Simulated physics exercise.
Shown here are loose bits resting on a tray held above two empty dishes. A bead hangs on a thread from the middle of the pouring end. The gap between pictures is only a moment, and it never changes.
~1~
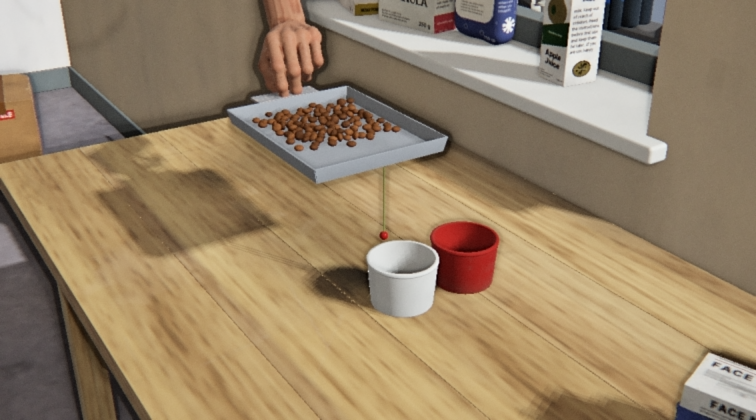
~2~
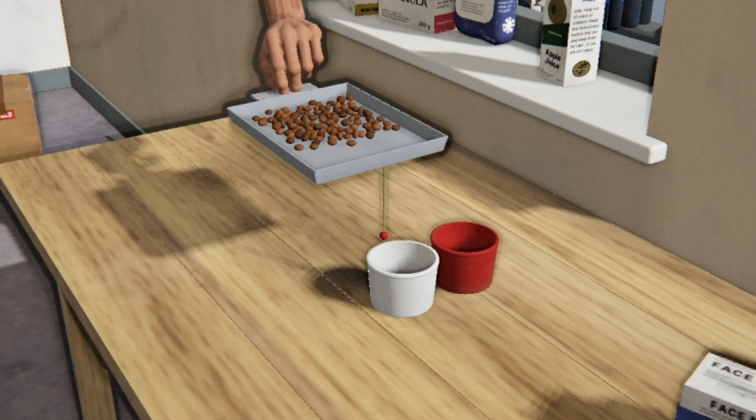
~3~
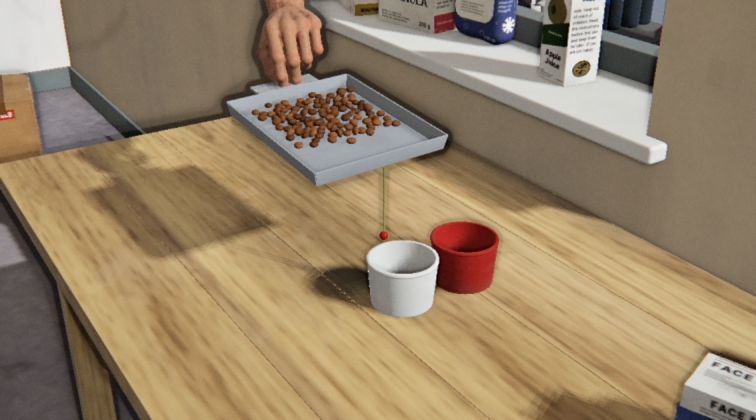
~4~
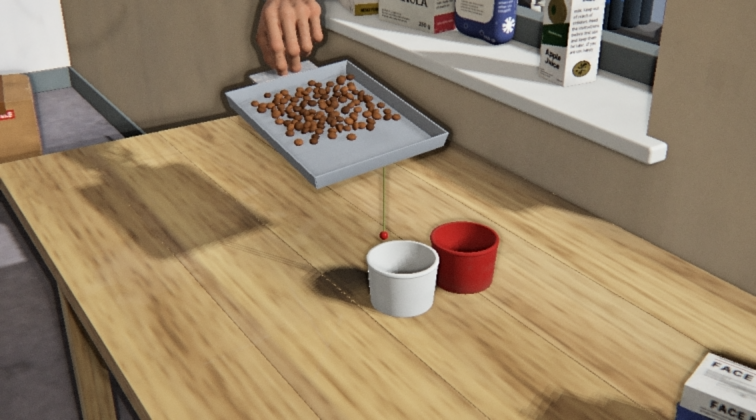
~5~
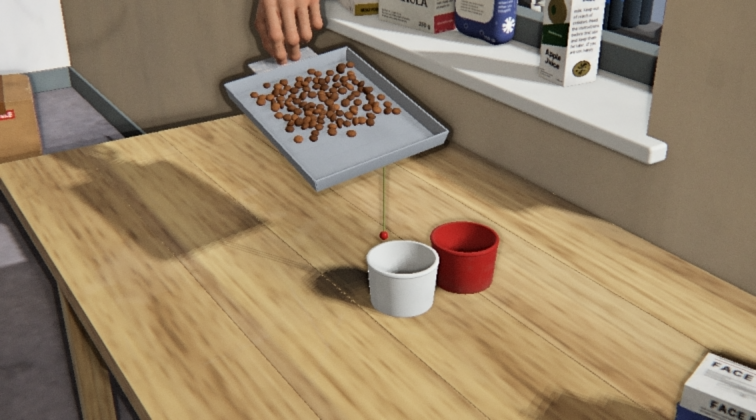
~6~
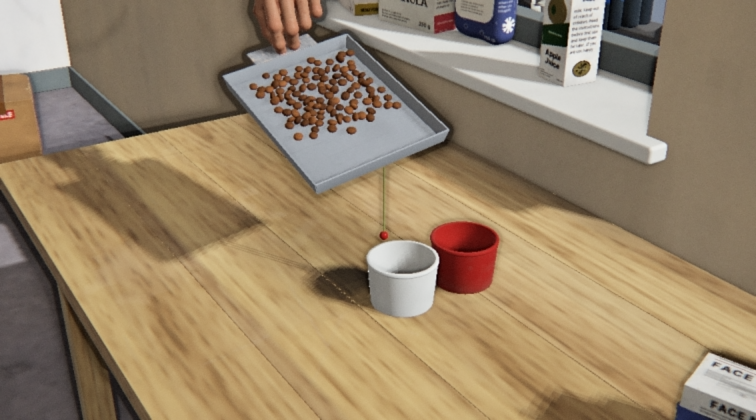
A grey tray of small brown bits is held by a hand over a wooden table beside a windowsill, seen from above at an angle. Below it stand an empty white dish and a red one to its right, a red bead hanging nearby, with cartons on the sill. The hand gradually raises the tray's far side, its near-left corner dipping slightly, while the camera stays still.
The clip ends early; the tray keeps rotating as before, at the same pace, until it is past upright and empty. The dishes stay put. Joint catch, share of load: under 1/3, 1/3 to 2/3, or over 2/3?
Once it's all tipped, the dishes get not even a third of it.
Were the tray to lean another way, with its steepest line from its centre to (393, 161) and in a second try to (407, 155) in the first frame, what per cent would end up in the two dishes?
In turn some 70 and 70 per cent.
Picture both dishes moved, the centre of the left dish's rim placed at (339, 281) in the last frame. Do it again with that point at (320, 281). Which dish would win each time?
First try: The left-hand one. Second try: The left-hand one.
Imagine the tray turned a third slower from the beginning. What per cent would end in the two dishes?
It would be close to 0 per cent.
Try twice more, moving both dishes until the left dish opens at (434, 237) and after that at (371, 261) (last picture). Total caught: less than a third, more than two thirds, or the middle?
To begin with: Less than a third; after that: Under a third.
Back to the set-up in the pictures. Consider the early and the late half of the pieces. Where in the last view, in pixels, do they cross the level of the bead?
First close to (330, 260), next close to (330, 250).
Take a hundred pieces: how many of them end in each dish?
In the left dish you'd find about 0 % of the load, and in the right dish about 0 %.
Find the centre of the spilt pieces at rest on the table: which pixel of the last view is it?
Look around pixel (328, 325).
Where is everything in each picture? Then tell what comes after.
In the first picture, corners of the pouring end near (316, 168) and (443, 137), level; middle of the load near (321, 127), bits of dog kibble; left dish near (422, 290); right dish near (485, 268); bead on its thread near (384, 235).
In the second picture, corners of the pouring end near (317, 169) and (443, 136), level; middle of the load near (321, 126).
In the third picture, corners of the pouring end near (317, 171) and (443, 135), tipped barely, lowest at the left corner; middle of the load near (321, 121).
In the fourth picture, corners of the pouring end near (317, 175) and (444, 133), tipped a little, lowest at the left corner; middle of the load near (320, 114).
In the fifth picture, corners of the pouring end near (317, 179) and (444, 131), tipped a little, lowest at the left corner; middle of the load near (320, 107).
In the sixth picture, corners of the pouring end near (317, 182) and (445, 129), tipped clearly, lowest at the left corner; middle of the load near (320, 101); left dish near (422, 290); right dish near (485, 268).
Shortly afterwards, tray tipped steeply; all but a few on the tray; a little in the air.
Next, tray tipped right over; near a third on the tray; only a few in the left dish; near two thirds outside both; a little in the air.
Some moments later, tray tipped past a quarter turn; only a few in the left dish; all but a few outside both.
In the end, tray tipped past a quarter turn; only a few in the left dish; none at all in the right dish; all but a few outside both.
